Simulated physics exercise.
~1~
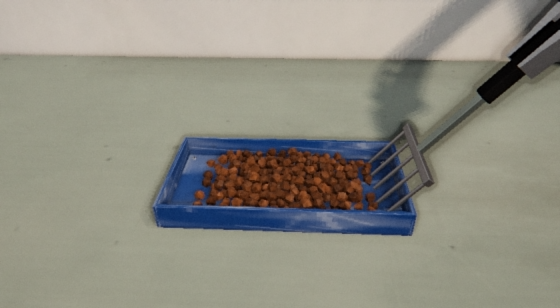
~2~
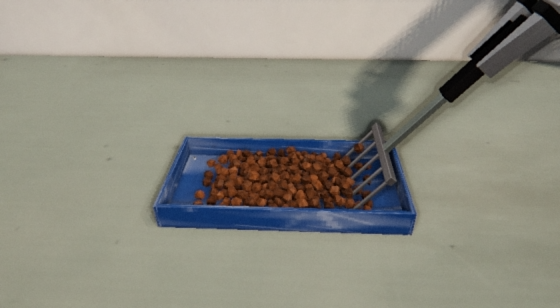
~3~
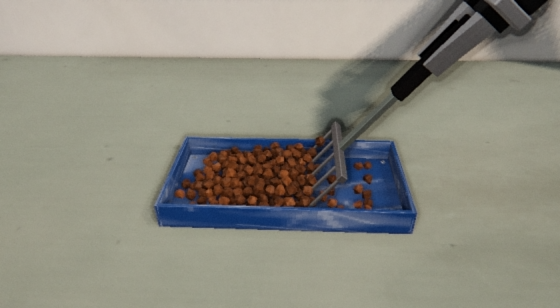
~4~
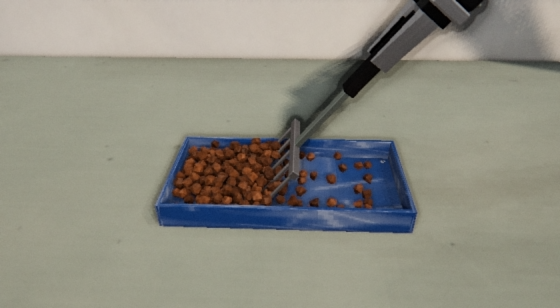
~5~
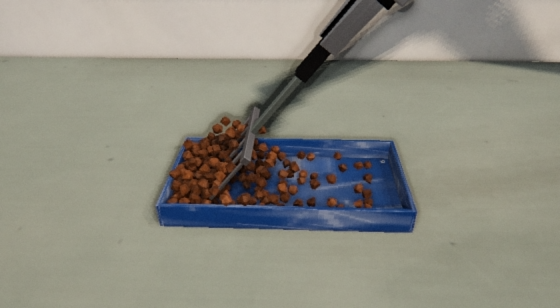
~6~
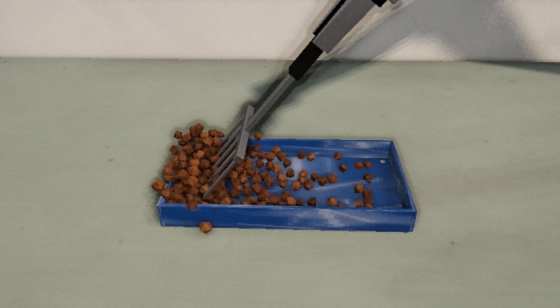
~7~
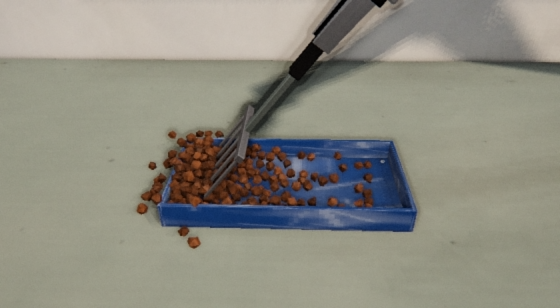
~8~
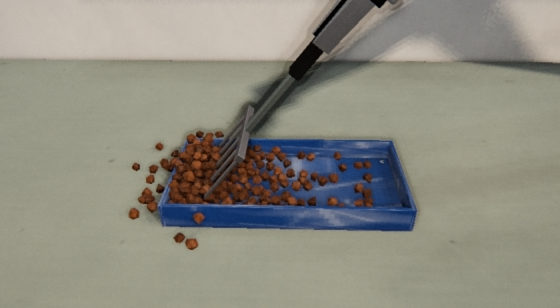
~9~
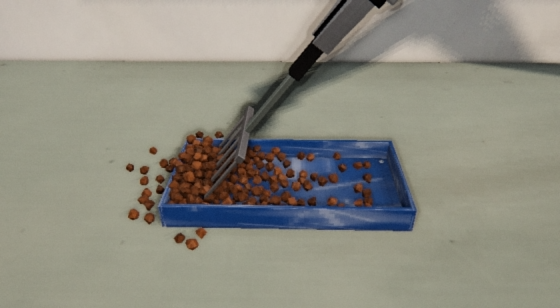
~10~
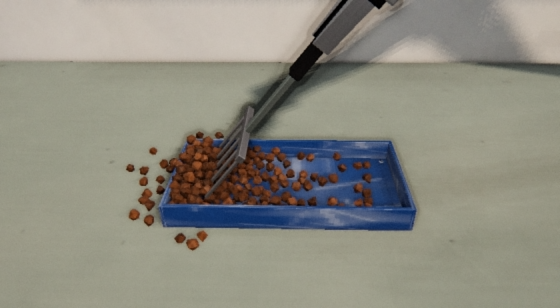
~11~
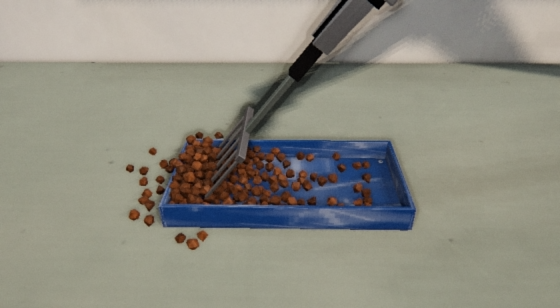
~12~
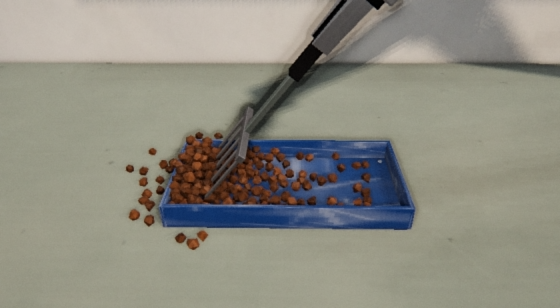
At first, a gray rake-like tool on a robotic arm rests at the right end of a blue tray filled with small brown pellets on a pale green surface. The tool sweeps left through the tray, pushing the pellets ahead of it while some slip between its teeth and stay scattered behind. Near the left end, the pellets bunch up and rise above the rim as the tool stops. Several spill over the left end and front corner, dropping and rolling briefly. Finally, the tool stays still against the heap, with most pellets inside the tray and a small scattering outside.
